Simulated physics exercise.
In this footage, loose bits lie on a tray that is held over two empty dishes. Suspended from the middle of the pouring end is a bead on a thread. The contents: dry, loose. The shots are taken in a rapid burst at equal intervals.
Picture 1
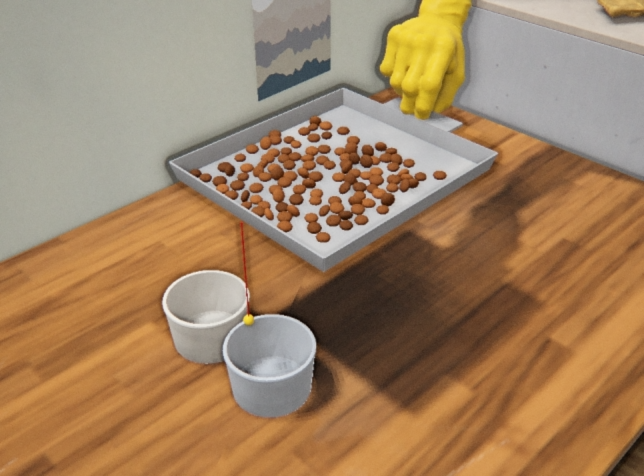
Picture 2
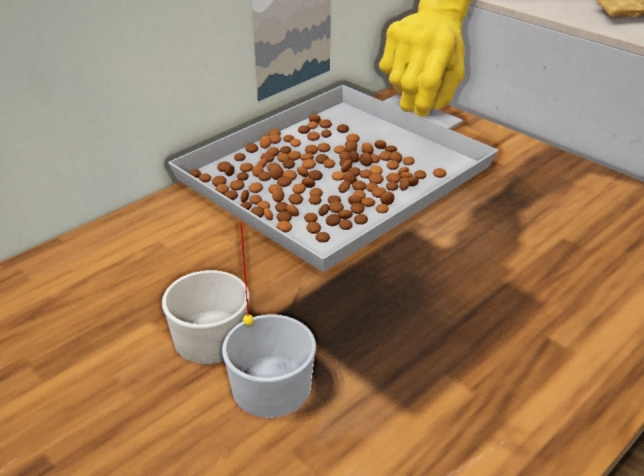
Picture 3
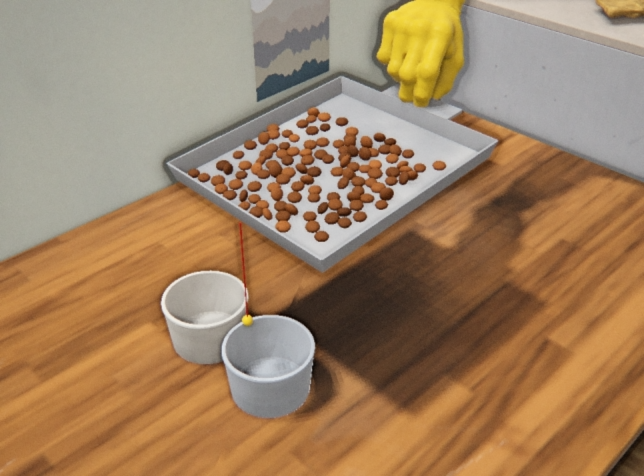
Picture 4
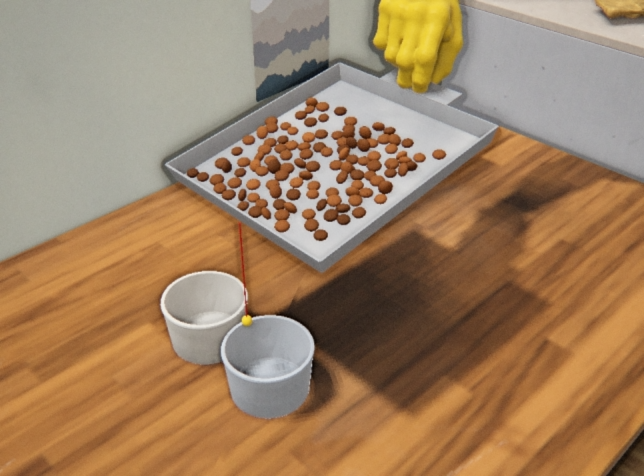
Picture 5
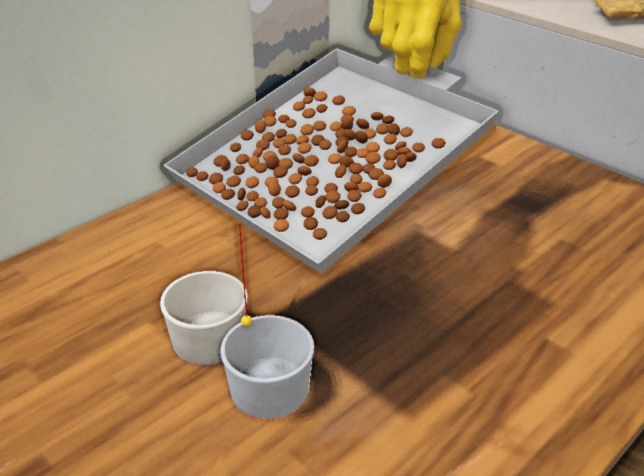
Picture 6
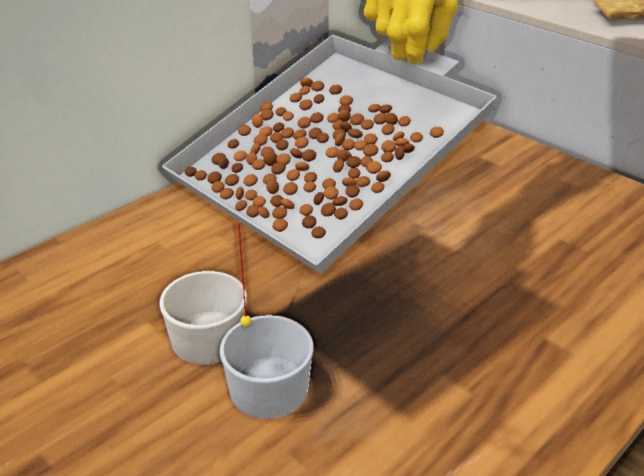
A yellow-gloved hand holds the far end of a grey metal tray scattered with brown kibble over a wooden counter, seen from above at an angle by a still camera. Two empty dishes, a whitish one at left and a light grey one at right, sit below the near end, beside a yellow bead on a red thread. The hand gradually raises the far end, steepening the tray slightly, while the kibble stays spread across it.
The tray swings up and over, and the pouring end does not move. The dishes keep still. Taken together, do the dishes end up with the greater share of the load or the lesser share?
Catch falls short of half.
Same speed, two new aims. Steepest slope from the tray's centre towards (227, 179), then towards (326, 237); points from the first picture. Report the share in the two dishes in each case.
Shares, approx.: 90 %, then 10 %.
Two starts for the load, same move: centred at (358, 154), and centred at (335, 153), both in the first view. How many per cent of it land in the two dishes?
Close to 10 per cent, followed by close to 10 per cent.
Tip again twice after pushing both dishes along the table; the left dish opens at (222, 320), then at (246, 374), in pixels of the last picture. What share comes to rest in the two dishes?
Around 20 and then 40 per cent.
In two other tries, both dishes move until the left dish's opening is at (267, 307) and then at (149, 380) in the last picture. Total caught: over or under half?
Taking the places in turn, it's shy of half and then shy of half.
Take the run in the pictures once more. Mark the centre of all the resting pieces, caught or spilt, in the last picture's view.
About pixel (194, 429).
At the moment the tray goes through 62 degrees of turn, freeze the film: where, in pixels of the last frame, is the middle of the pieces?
Somewhere about (247, 196).
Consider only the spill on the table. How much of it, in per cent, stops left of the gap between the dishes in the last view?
Near 80 %.
Shortly afterwards, tray tipped steeply; the whole lot on the tray.
Next, tray tipped past a quarter turn; near a quarter on the tray; a little in the right dish; only a few in the left dish; near a third outside both; near a third in the air.
Some moments later, tray tipped past a quarter turn; a little in the right dish; only a few in the left dish; all but a few outside both.
In the end, tray tipped past a quarter turn; a little in the right dish; only a few in the left dish; all but a few outside both.
